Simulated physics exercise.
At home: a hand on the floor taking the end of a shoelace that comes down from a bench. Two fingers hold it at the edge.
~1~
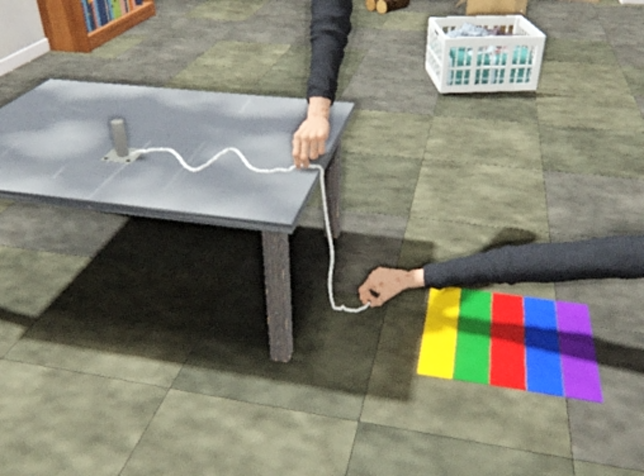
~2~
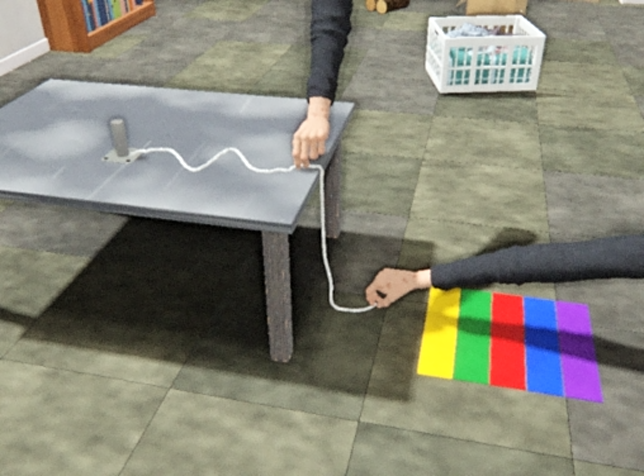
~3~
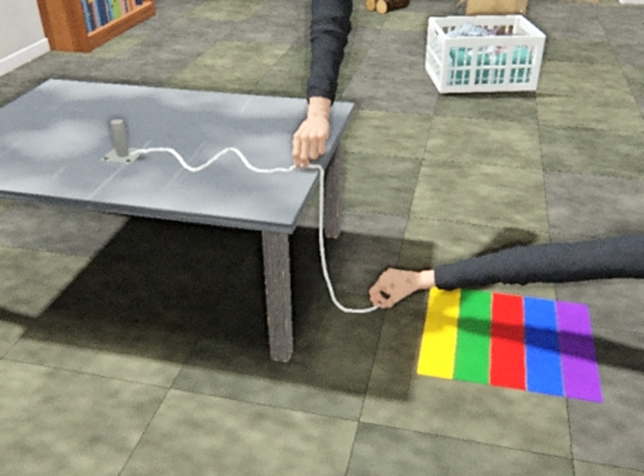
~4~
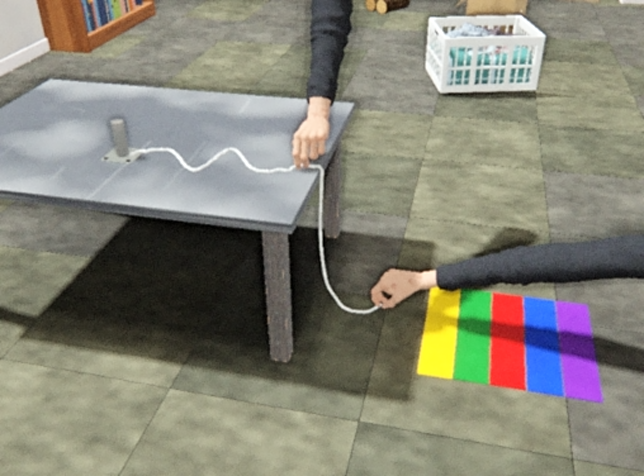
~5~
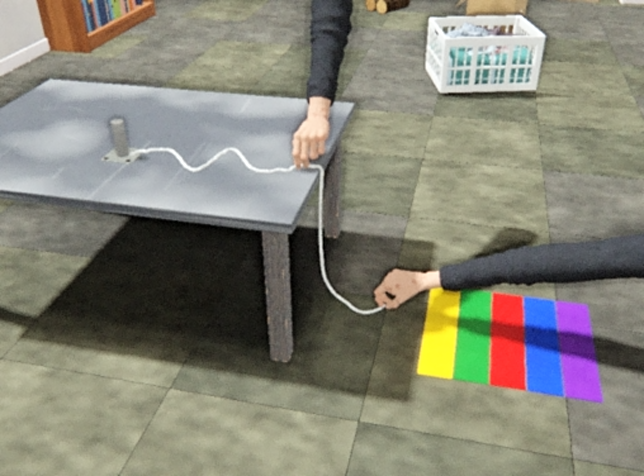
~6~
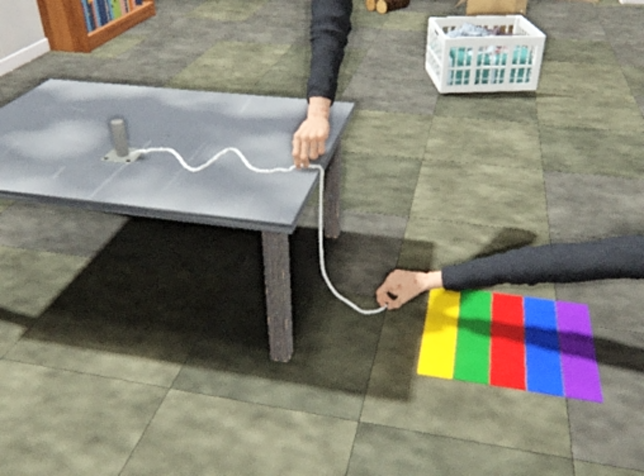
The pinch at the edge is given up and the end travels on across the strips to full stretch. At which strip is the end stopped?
Over purple.
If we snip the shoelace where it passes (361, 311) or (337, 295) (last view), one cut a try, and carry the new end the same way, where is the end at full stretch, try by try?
About (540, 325) and (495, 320).
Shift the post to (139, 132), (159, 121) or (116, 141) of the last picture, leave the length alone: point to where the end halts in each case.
Try by try, around (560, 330), (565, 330) and (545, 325).
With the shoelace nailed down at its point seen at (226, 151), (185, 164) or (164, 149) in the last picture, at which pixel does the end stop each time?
About (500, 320), (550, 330) and (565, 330).
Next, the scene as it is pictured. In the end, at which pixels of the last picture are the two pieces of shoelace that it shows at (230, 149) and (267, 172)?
Near (282, 167) and (348, 190).
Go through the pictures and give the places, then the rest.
In the first frame, end (369, 303); yellow (437, 358); green (472, 363); red (508, 368); blue (544, 374); purple (582, 380).
In the second frame, end (376, 304); shoelace through (164, 150) (206, 165) (246, 162) (309, 166) (323, 228) (331, 290).
In the third frame, end (379, 304).
In the fourth frame, end (381, 304); shoelace through (164, 150) (206, 165) (246, 162) (309, 166) (321, 228) (330, 290).
In the fifth frame, end (385, 305).
In the sixth frame, end (387, 305); shoelace through (164, 150) (206, 165) (246, 162) (309, 166) (321, 228) (332, 289).
A little later, end near (522, 324); over red.
Next, end near (557, 329); over blue.
When it is tight, end near (578, 332); over purple. The end stops over the purple strip.
